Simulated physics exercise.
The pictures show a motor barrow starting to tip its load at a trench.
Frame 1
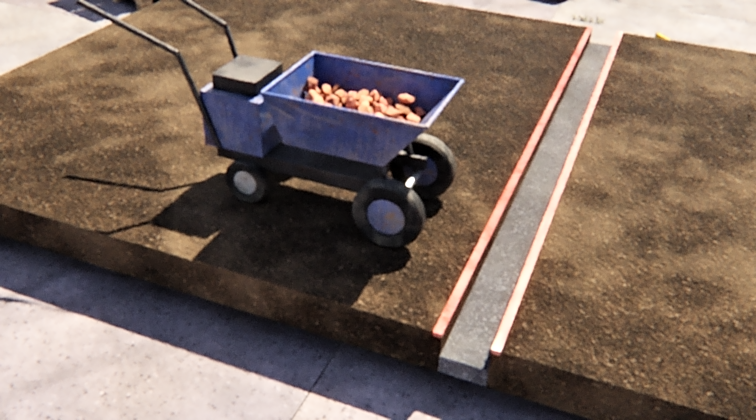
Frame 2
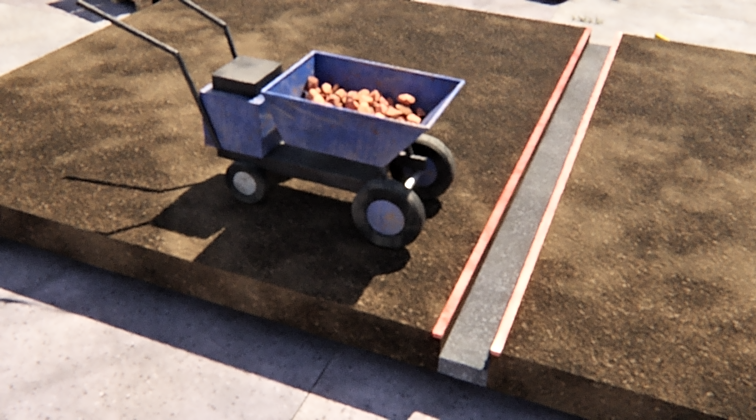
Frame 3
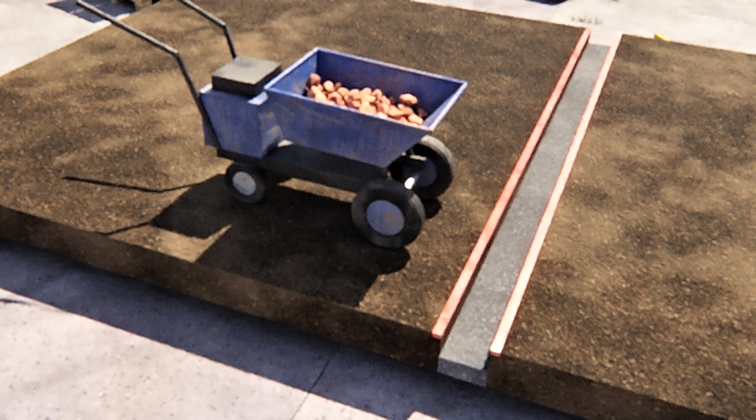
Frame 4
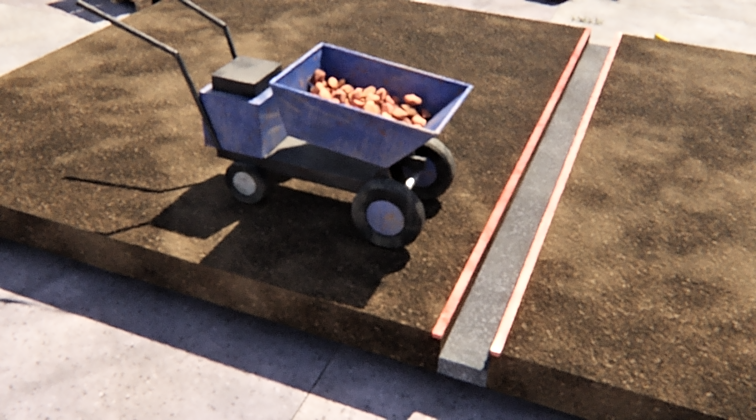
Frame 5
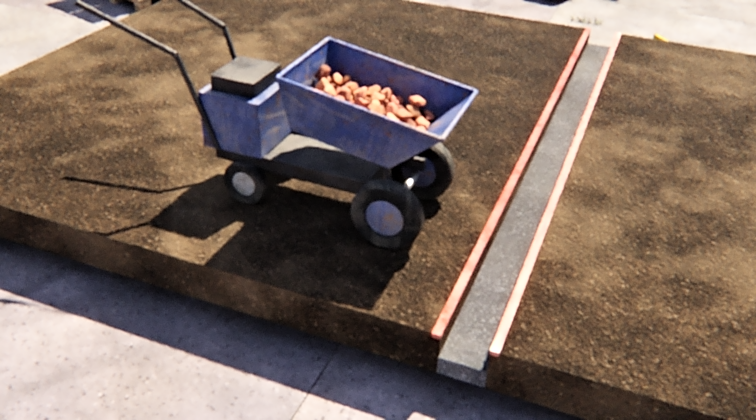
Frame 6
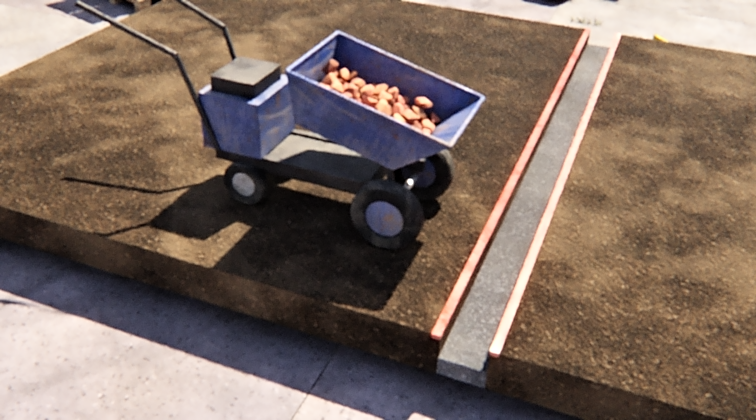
A blue motor barrow loaded with reddish rubble stood on brown dirt, left of a narrow trench edged with red strips, and its skip slowly tilted a little toward the right while the wheels stayed put.
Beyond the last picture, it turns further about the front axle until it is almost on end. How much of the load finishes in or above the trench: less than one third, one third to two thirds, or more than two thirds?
One third to two thirds.
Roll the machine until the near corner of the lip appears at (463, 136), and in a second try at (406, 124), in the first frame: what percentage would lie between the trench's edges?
From the first spot you get 0 percent, and from the second 80 percent.
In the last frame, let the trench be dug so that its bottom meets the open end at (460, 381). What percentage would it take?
It comes to 60 per cent or so.
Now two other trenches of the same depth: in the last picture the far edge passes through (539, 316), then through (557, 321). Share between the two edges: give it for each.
First one: 90 per cent; second one: 100 per cent.
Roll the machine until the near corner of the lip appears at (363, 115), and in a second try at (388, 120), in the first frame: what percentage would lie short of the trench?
About 30 %, then 10 %.
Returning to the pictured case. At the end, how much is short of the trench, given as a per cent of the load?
0 %.
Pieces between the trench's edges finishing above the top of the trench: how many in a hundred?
About 10 in a hundred.
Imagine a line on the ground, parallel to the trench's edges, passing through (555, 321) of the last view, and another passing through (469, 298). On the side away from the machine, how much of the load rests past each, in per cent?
The first comes to 20 %, the second to 90 %.
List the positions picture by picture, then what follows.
The first frame shows lip of the skip near (426, 128), level; top of the load near (355, 107), lumps of rubble; first edge of the trench near (458, 292); far edge near (513, 307), the trench under half as wide as the skip, and about half as deep as wide.
The second frame shows lip of the skip near (427, 129), level; top of the load near (354, 107).
The third frame shows lip of the skip near (430, 131), tipped barely; top of the load near (355, 107).
The fourth frame shows lip of the skip near (435, 135), tipped a little; top of the load near (358, 96).
The fifth frame shows lip of the skip near (442, 140), tipped a little; top of the load near (344, 95).
The sixth frame shows lip of the skip near (450, 147), tipped a little; top of the load near (351, 92); first edge of the trench near (456, 294); far edge near (511, 309).
Shortly afterwards, skip tipped steeply; the whole lot in the skip.
Next, skip tipped right over; the bulk in the skip; a little in or heaped over the trench; only a few beyond it; only a few falling.
Some moments later, skip tipped right over; only a few in the skip; near half in or heaped over the trench; near half beyond it.
In the end, skip tipped right over; near half in or heaped over the trench; near half beyond it.
